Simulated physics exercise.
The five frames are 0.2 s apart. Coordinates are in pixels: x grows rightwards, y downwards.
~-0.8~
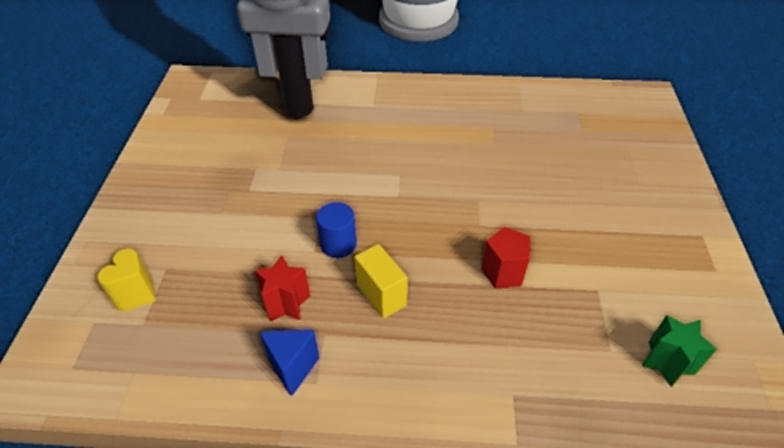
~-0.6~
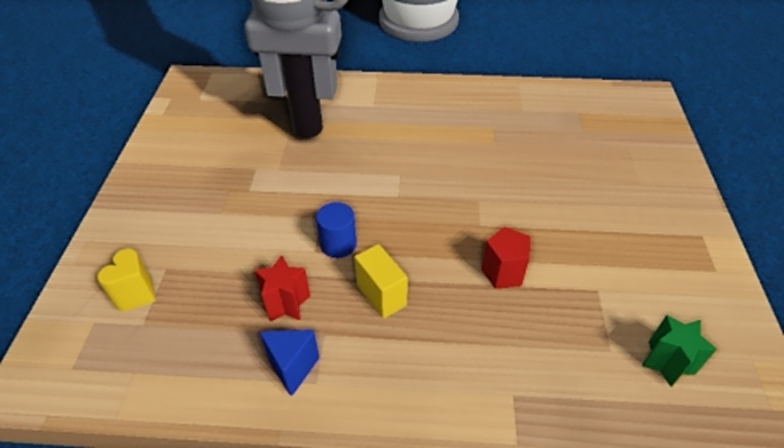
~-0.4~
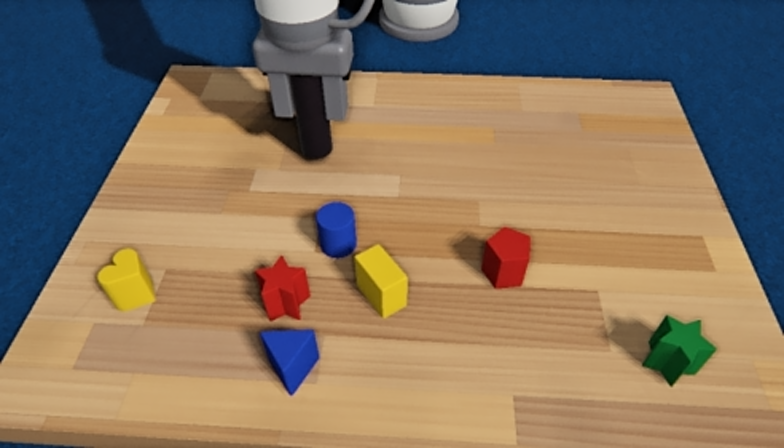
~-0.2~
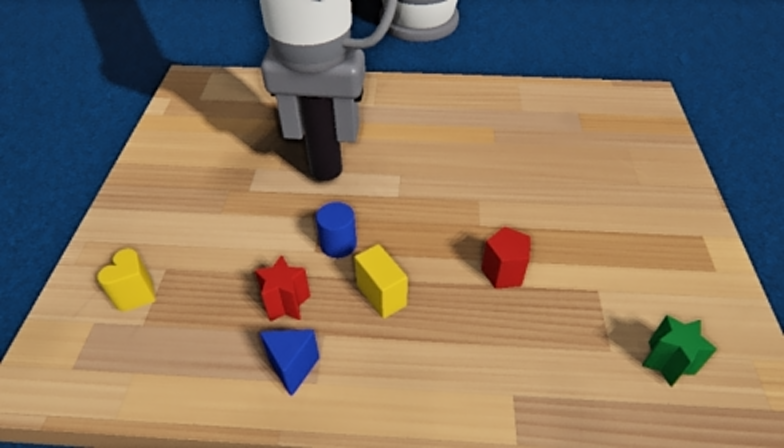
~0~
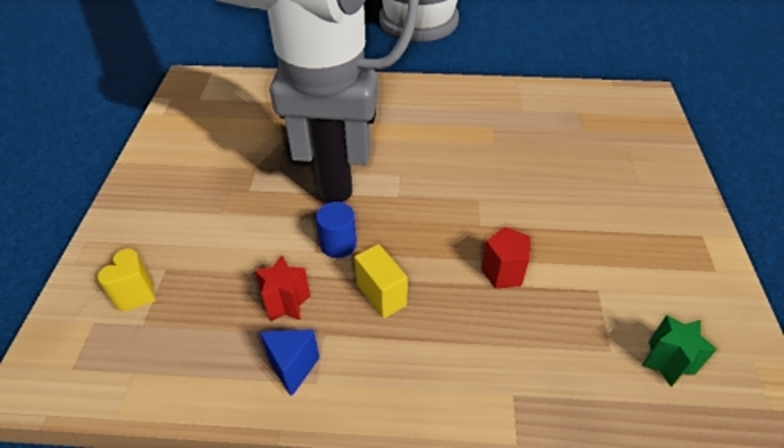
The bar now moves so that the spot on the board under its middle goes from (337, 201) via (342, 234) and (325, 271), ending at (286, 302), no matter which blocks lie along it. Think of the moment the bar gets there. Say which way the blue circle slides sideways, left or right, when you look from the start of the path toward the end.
Facing from start to end, it shifts left.
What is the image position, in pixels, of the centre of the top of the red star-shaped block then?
Expect it around (250, 298).
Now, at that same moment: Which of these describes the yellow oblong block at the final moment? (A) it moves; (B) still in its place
My answer is option B.
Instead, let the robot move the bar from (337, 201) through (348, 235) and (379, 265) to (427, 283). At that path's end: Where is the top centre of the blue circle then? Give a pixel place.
The middle of its upper face should be somewhere near (336, 250).
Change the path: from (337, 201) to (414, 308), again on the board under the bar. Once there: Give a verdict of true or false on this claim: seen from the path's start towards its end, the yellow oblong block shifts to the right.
This is true.
On the path given first. One third of the way, bar at (341, 226); blue circle at (333, 234).
Two thirds of the way, bar at (323, 263); blue circle at (325, 274).
At the end, bar at (284, 294); red star-shaped block at (250, 298); blue circle at (322, 287); yellow oblong block unmoved.
